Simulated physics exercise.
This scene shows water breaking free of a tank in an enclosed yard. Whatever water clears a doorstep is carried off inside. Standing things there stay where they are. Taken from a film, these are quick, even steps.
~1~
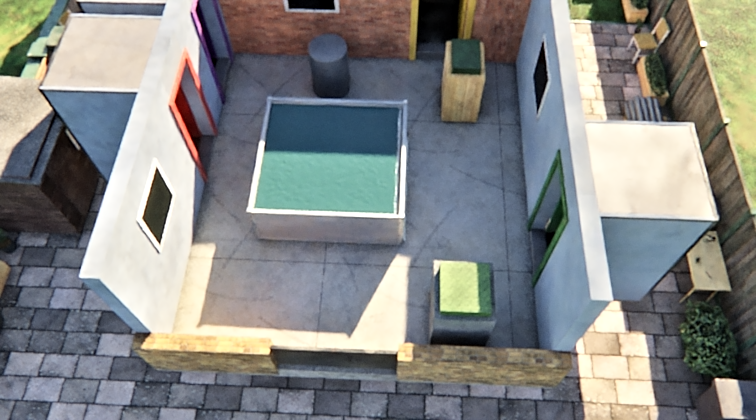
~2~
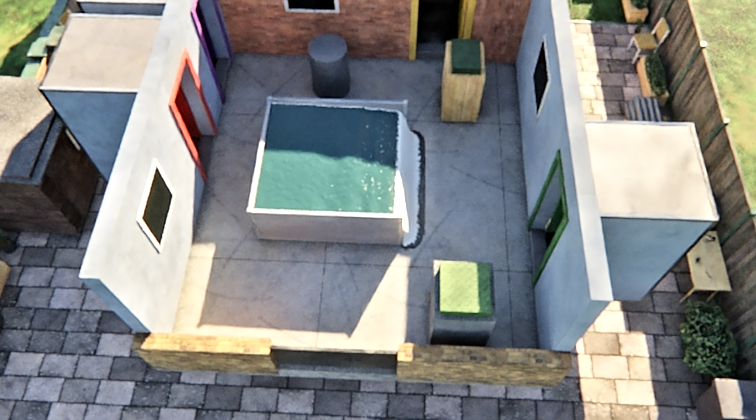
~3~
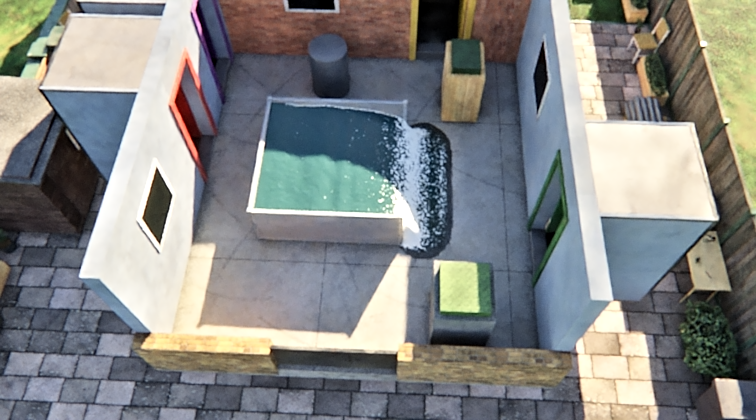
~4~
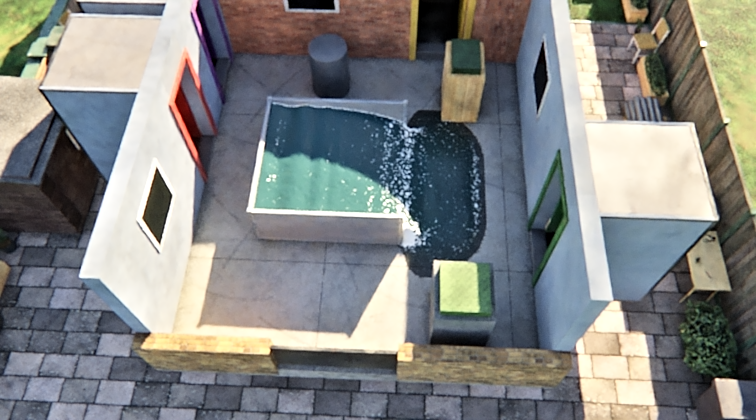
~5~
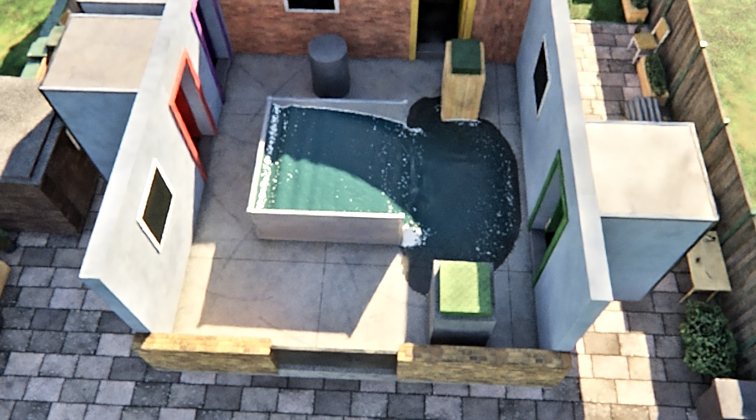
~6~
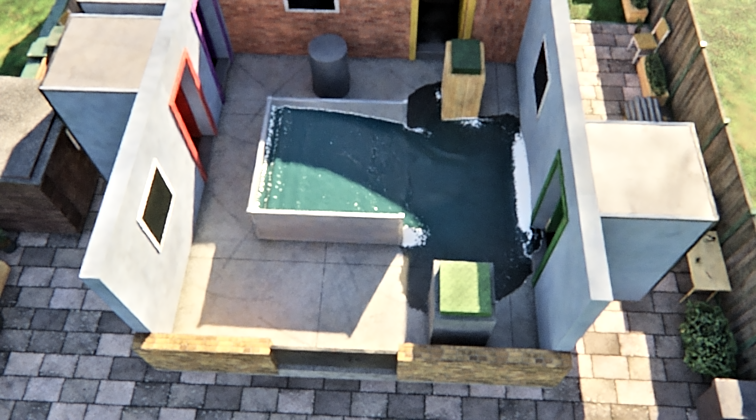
In a walled yard, water sat still in an open tank, then poured out through its right side and spread in a dark pool around two blocks, reaching the right wall by the green-framed doorway.
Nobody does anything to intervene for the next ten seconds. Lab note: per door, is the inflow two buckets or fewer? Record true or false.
Yellow door true; purple door true; green door false; red door false.
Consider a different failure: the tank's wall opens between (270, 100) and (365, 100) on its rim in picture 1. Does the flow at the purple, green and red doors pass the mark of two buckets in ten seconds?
Purple door exceeds the limit, green door exceeds the limit, red door exceeds the limit.
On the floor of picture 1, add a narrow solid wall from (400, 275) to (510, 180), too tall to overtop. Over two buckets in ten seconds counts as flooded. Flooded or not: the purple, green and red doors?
Purple overshoots, green falls short, red overshoots.
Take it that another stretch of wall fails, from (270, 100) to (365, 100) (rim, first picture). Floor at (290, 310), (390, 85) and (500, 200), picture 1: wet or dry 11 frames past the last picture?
Sequence: Spared / wetted / spared.
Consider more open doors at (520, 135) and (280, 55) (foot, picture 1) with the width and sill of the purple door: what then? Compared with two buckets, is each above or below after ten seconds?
Well, the earlier one is above the limit, while the later one is below the limit.
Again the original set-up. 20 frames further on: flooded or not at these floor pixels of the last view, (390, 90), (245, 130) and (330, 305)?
Result, in the order given: Wetted / not wetted / wetted.
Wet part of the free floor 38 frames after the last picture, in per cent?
Close to 95 %.
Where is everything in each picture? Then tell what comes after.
In the first frame, still water in the open tank at (332, 157).
In the second frame, water pours out at (401, 175) and has run to (408, 132).
In the third frame, the front is at (430, 253), out from the gap at (401, 178).
In the fourth frame, water pours out at (401, 179) and has run to (441, 116).
In the fifth frame, water pours out at (401, 179) and has run to a hidden place.
In the sixth frame, water pours out at (401, 179) and has run to (518, 124).
A moment on, water covers 35 % of the floor; the yellow door wet at the sill, nothing in, the purple door not reached, the green door far over two buckets in, the red door not reached.
Next, water covers 40 % of the floor; the yellow door wet at the sill, nothing in, the purple door not reached, the green door far over two buckets in, the red door not reached.
Then, water covers 70 % of the floor; the yellow door wet at the sill, nothing in, the purple door not reached, the green door far over two buckets in, the red door not reached.
Later, water covers 95 % of the floor; the yellow door wet at the sill, nothing in, the purple door under two buckets in, the green door far over two buckets in, the red door under two buckets in.
In the end, water covers 100 % of the floor; the yellow door wet at the sill, nothing in, the purple door under two buckets in, the green door far over two buckets in, the red door far over two buckets in.
